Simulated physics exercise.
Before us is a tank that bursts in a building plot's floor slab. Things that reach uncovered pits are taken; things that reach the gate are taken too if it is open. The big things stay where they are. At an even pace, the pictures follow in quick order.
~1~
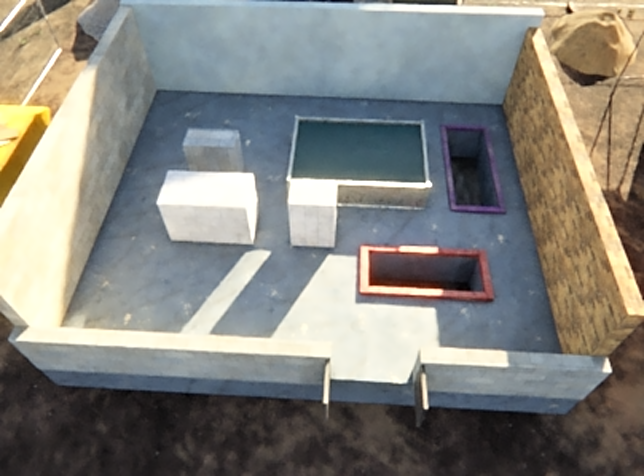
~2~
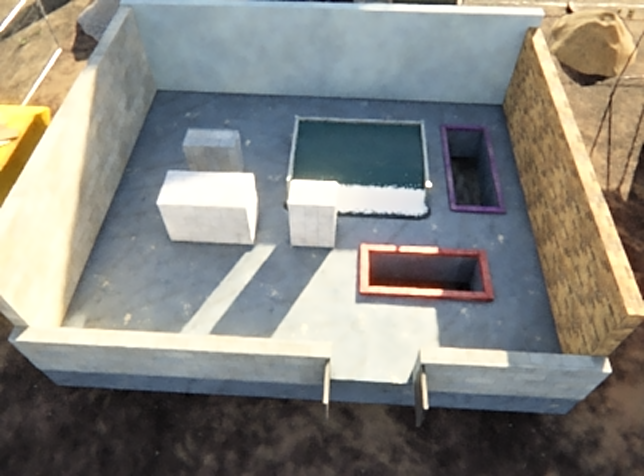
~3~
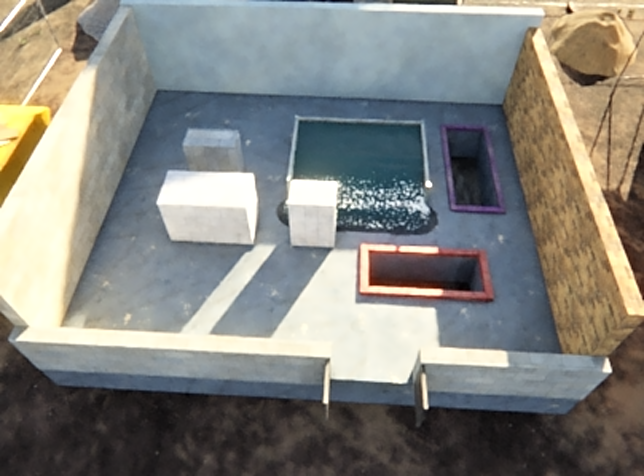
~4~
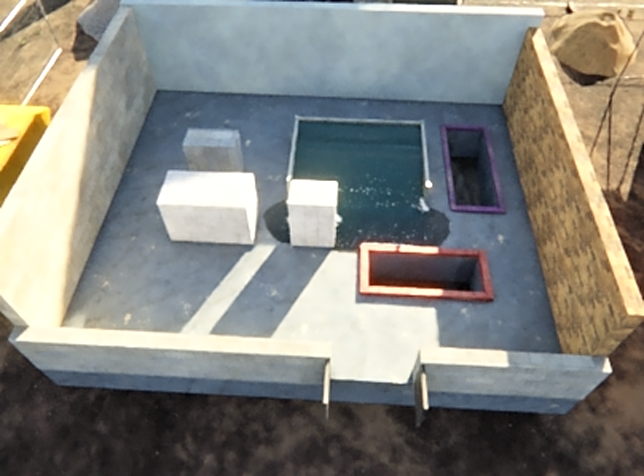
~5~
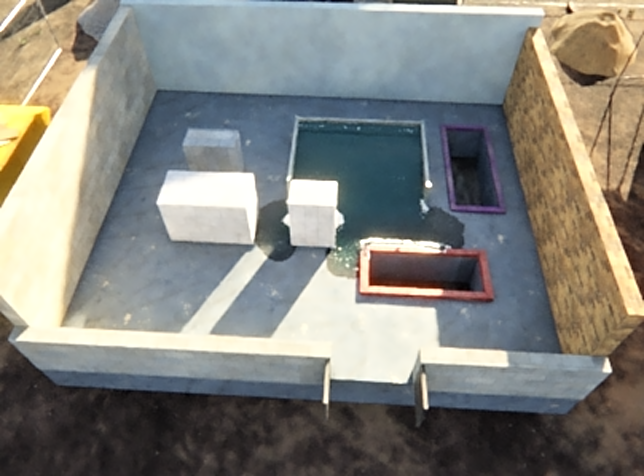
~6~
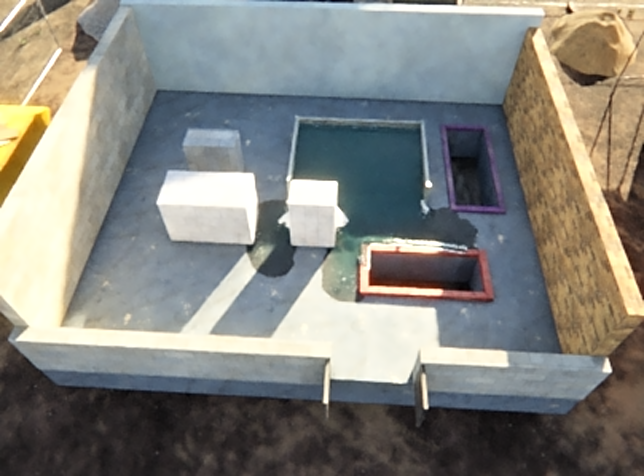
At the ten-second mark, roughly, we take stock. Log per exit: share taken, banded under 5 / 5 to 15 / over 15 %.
Log - gate: 5 to 15 %; purple pit: Under 5 %; red pit: Over 15 %.
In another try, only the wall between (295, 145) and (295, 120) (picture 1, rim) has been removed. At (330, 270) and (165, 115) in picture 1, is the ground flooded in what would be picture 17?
Untouched, then submerged.
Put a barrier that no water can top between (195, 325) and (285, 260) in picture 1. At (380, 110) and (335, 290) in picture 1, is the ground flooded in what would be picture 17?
Spared, then swamped.
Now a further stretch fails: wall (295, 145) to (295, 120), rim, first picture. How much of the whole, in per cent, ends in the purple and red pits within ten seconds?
Per cent: Purple 2, red 0.
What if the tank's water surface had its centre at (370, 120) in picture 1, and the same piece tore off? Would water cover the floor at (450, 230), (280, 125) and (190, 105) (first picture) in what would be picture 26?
Soaked - unflooded - unflooded.
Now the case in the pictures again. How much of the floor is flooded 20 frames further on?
Around 40 in a hundred.
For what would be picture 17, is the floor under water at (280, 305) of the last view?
Submerged.
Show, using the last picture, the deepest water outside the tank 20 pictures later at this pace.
Deepest spot: Around (524, 233).
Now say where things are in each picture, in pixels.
In the first frame, the open tank at (359, 153) is whole and still.
In the second frame, water pours out at (357, 198) and has run to (425, 214).
In the third frame, the front is at (432, 224), out from the gap at (357, 198).
In the fourth frame, the front is at (443, 234), out from the gap at (357, 199).
In the fifth frame, water pours out at (357, 199) and has run to (454, 250).
In the sixth frame, the front is at (470, 250), out from the gap at (357, 199).
A moment on, water covers 20 % of the floor; the gate 0 %, the purple pit 0 %, the red pit 10 %.
Next, water covers 30 % of the floor; the gate 2 %, the purple pit 0 %, the red pit 20 %.
Then, water covers 40 % of the floor; the gate 5 %, the purple pit 0 %, the red pit 26 %.
Later, water covers 55 % of the floor; the gate 8 %, the purple pit 0 %, the red pit 27 %.
In the end, water covers 75 % of the floor; the gate 11 %, the purple pit 0 %, the red pit 28 %.
